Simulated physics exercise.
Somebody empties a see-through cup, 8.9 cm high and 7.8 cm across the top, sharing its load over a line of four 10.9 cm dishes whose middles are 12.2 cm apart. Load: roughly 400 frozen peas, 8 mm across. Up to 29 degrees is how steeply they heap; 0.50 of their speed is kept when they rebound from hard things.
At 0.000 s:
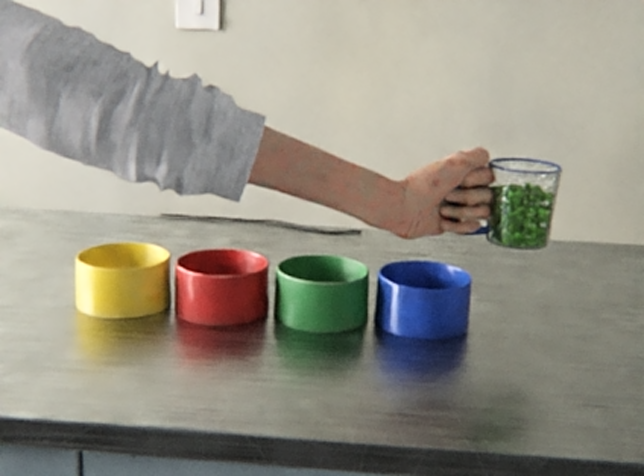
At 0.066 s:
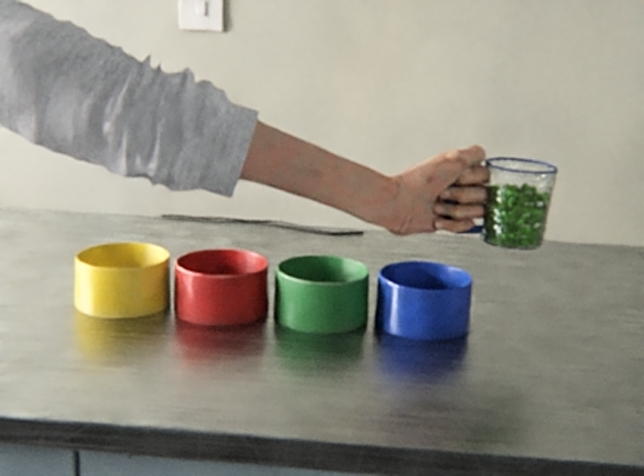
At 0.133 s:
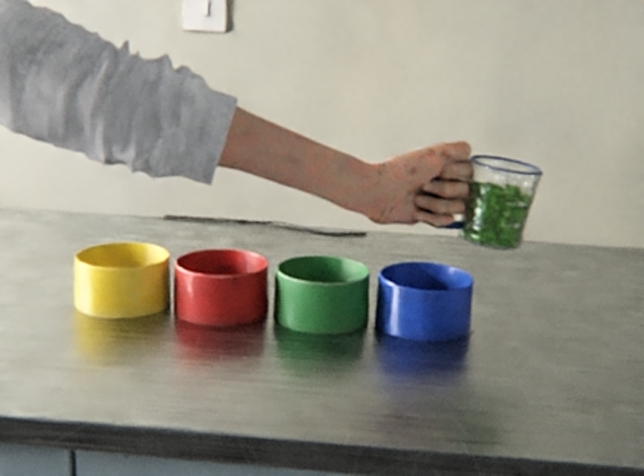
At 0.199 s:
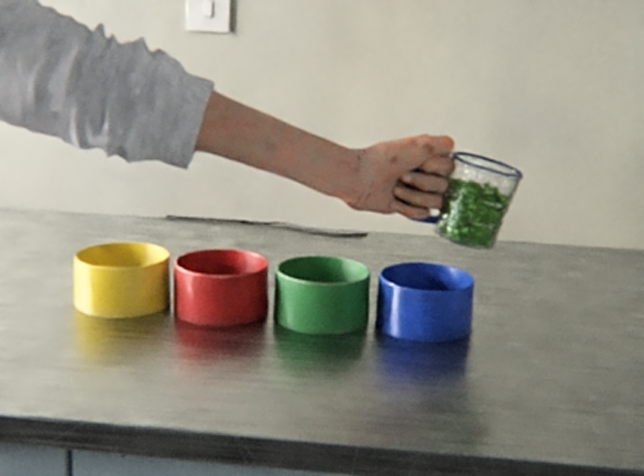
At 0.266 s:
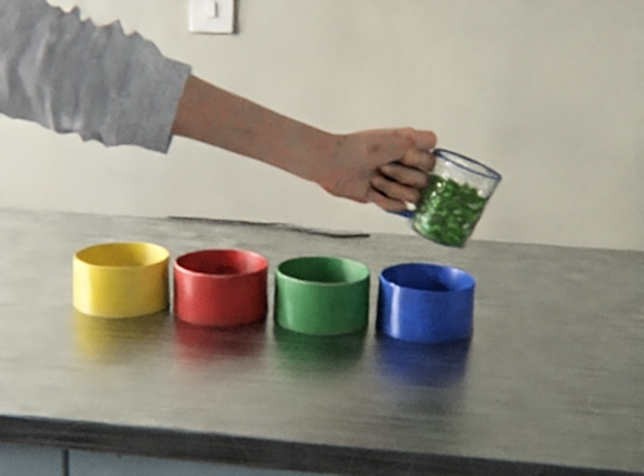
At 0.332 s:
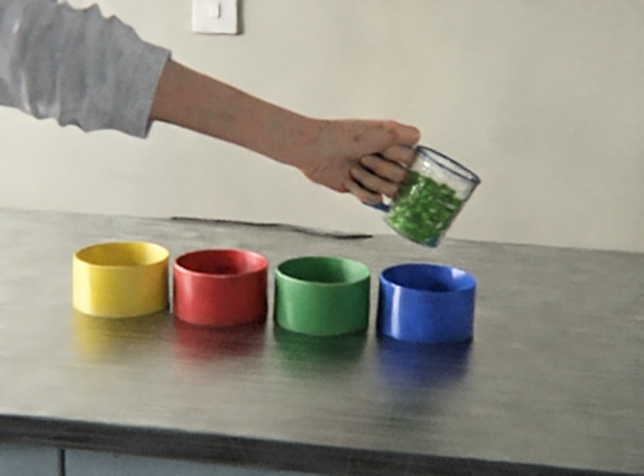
A hand reaching from the left in a grey sleeve holds a clear, blue-rimmed cup of small green pieces above a dark tabletop, seen from the front and slightly above against a pale wall with a switch. Four round dishes stand in a row below, yellow, red, green and blue from left to right. The arm draws the cup leftward towards the blue dish, tilting it steadily rightward, while the view stays nearly still.
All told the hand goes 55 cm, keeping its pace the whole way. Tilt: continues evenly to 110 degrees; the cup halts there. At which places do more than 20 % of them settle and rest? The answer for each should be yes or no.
Red dish - no, blue dish - no, green dish - no, yellow dish - yes, counter - no.
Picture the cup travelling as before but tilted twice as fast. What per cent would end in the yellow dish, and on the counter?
Then yellow 10 and counter 10.
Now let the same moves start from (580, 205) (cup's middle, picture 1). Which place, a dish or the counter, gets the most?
Largest amount ends at yellow.
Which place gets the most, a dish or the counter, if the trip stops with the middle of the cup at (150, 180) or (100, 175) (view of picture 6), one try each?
I'd bet on red for the first try and yellow for the second.
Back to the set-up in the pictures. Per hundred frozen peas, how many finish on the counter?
Some 5 in a hundred.
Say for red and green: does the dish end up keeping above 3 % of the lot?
Red: True; green: False.
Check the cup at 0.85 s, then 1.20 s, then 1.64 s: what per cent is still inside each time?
Close to 100, 85 and 25 per cent respectively.
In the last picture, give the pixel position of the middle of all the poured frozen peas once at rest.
Resting centre estimate: Around (122, 287).
After 0.85 s, tilt 73 degrees; cup holds 100 %.
After 1.20 s, tilt 105 degrees; cup holds 85 %, red 10 %.
Then, at 1.64 s, tilt 110 degrees; cup holds 25 %, red 10 %, yellow 60 %.
At rest (2.6 s), red 10 %, blue 0 %, green 0 %, yellow 90 %, counter 5 %.
